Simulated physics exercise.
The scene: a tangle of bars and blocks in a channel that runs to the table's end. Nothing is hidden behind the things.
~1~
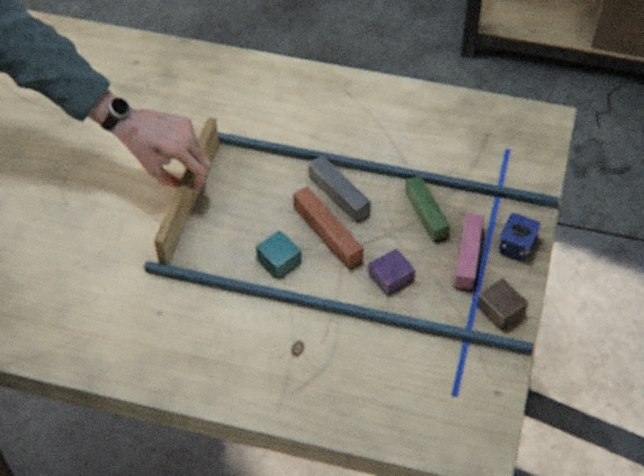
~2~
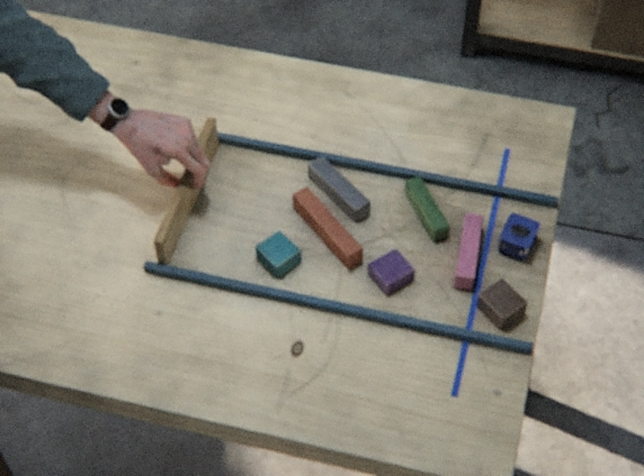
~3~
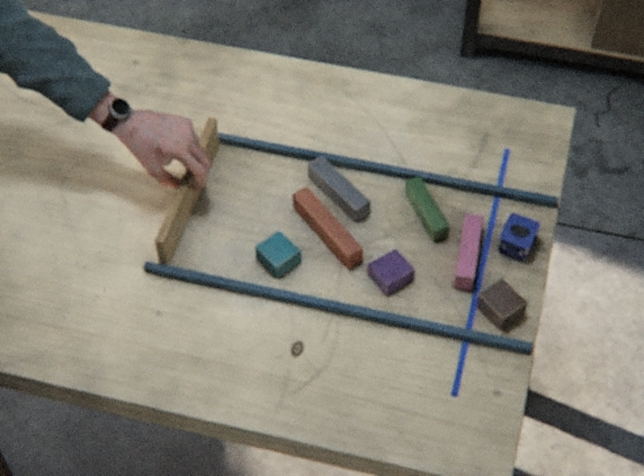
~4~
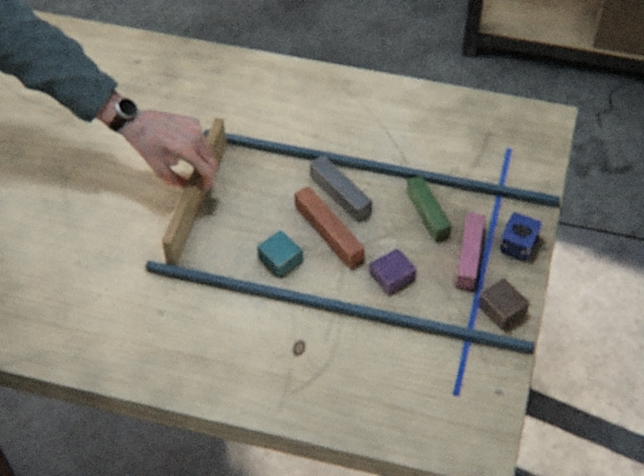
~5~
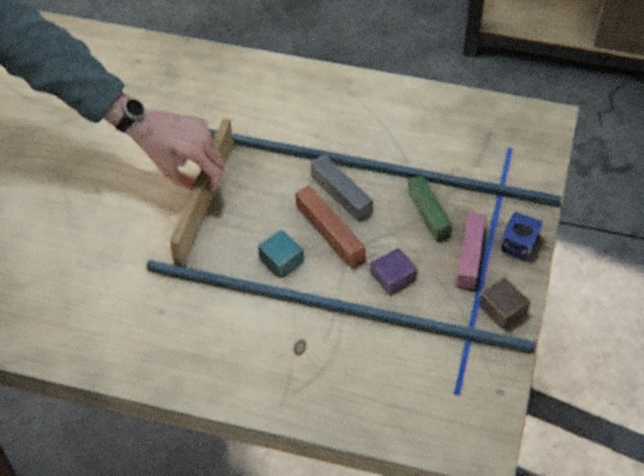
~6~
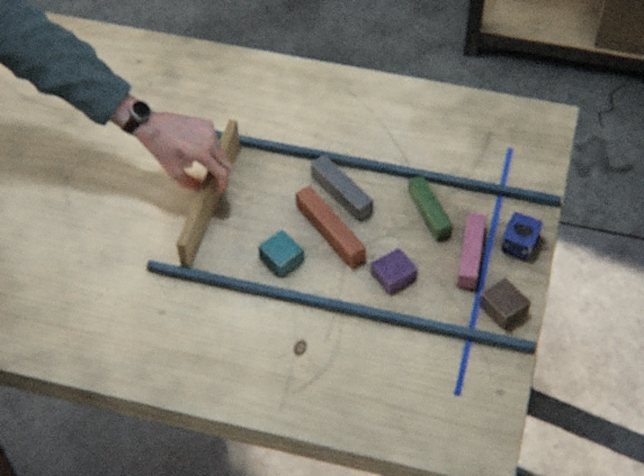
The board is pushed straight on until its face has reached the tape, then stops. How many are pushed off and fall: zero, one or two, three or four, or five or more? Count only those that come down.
Outcome: The number that fall off is three or four.
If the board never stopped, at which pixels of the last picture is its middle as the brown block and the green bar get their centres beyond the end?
About (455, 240), and (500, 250) for the other.
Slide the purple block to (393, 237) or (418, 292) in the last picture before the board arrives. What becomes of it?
In that order, it stays on; survives.
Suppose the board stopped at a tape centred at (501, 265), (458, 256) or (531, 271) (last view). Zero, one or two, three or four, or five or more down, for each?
Taking them in turn, three or four; 1 or 2; 5 or more.
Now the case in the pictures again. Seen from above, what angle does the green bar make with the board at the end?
About 30°.
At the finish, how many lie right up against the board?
That makes 3.
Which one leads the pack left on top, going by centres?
That is the purple block.
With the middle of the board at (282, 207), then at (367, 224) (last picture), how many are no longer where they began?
1 and 4.
Soon after, none off yet; blue case at rest near (521, 237); brown block at rest near (505, 303); pink bar at rest near (472, 250).
Then, none off yet; blue case moved about its own width near (555, 244); brown block moved about its own width near (528, 309); pink bar moved about its own width near (520, 260).
At rest, the number that fall off is three or four; fallen, pink bar, brown block and blue case.
